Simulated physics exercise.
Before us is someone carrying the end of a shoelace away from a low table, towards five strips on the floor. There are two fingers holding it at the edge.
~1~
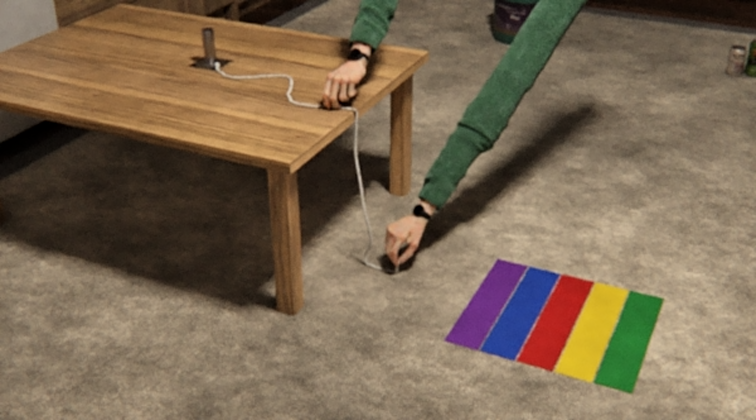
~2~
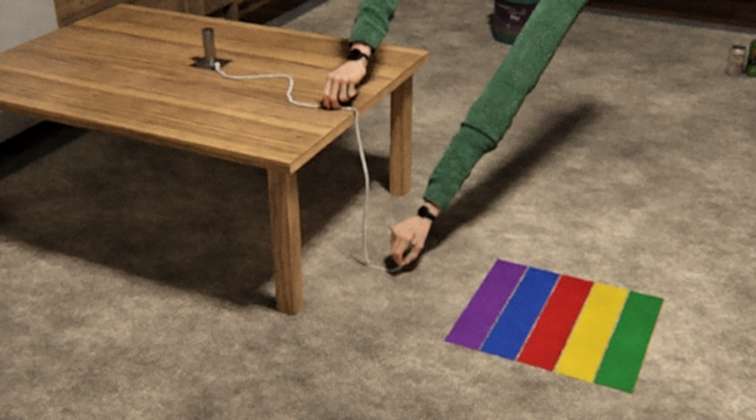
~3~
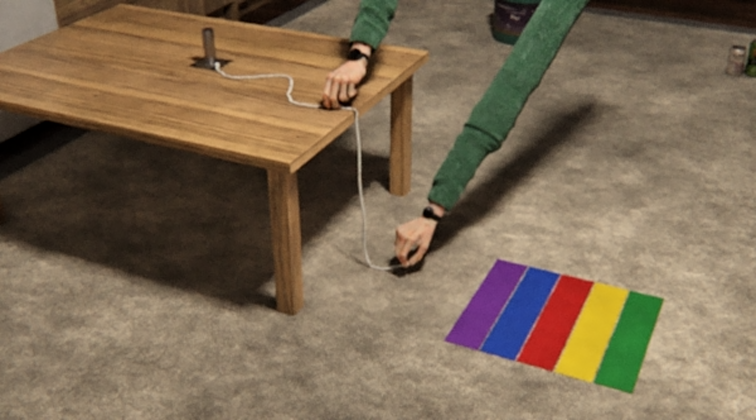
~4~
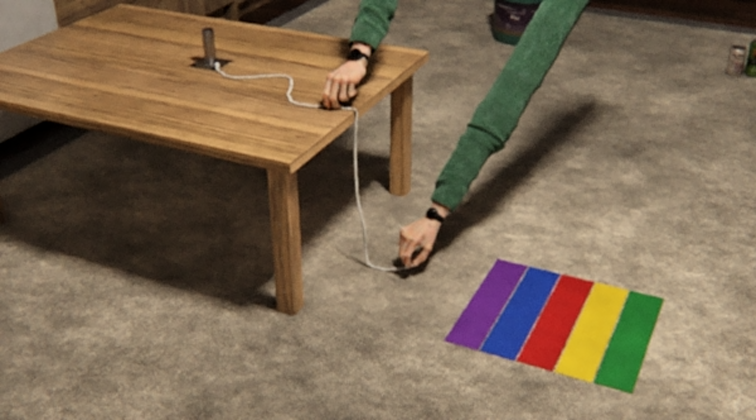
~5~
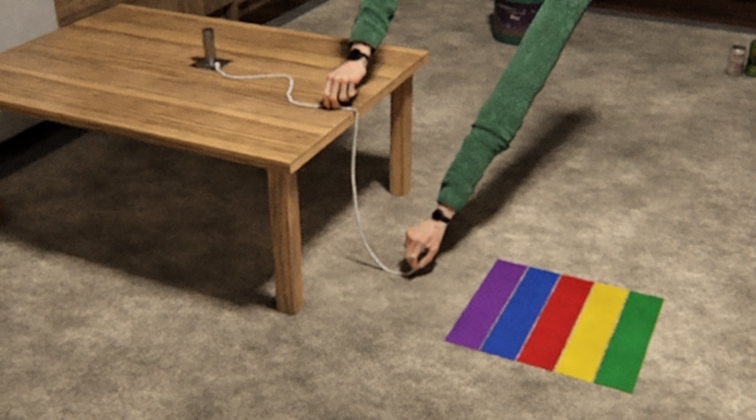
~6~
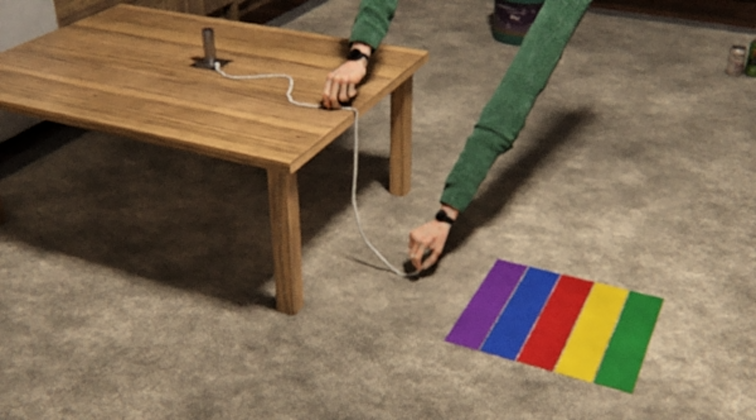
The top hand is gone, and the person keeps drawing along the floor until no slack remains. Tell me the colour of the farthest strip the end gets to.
The farthest it gets is red.
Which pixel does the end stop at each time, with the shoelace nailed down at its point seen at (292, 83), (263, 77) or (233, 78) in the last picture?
First try near (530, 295), second near (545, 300), third near (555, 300).
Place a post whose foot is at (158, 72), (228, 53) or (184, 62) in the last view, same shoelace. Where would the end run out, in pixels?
You'd find it around (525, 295), then (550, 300), and finally (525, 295).
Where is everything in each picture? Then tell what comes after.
In the first picture, end (399, 261); purple (471, 329); blue (506, 339); red (543, 349); yellow (581, 359); green (620, 370).
In the second picture, end (403, 263); shoelace through (223, 74) (287, 77) (294, 103) (356, 122) (367, 190) (365, 251).
In the third picture, end (408, 264).
In the fourth picture, end (412, 265); shoelace through (223, 74) (287, 77) (294, 103) (356, 121) (357, 188) (365, 252).
In the fifth picture, end (418, 266).
In the sixth picture, end (422, 267); shoelace through (223, 74) (287, 77) (294, 103) (356, 121) (354, 187) (373, 249).
Early on, end near (503, 288); over purple.
Midway, end near (542, 297); over blue.
At the end of the slack, end near (566, 303); over red. The red one.
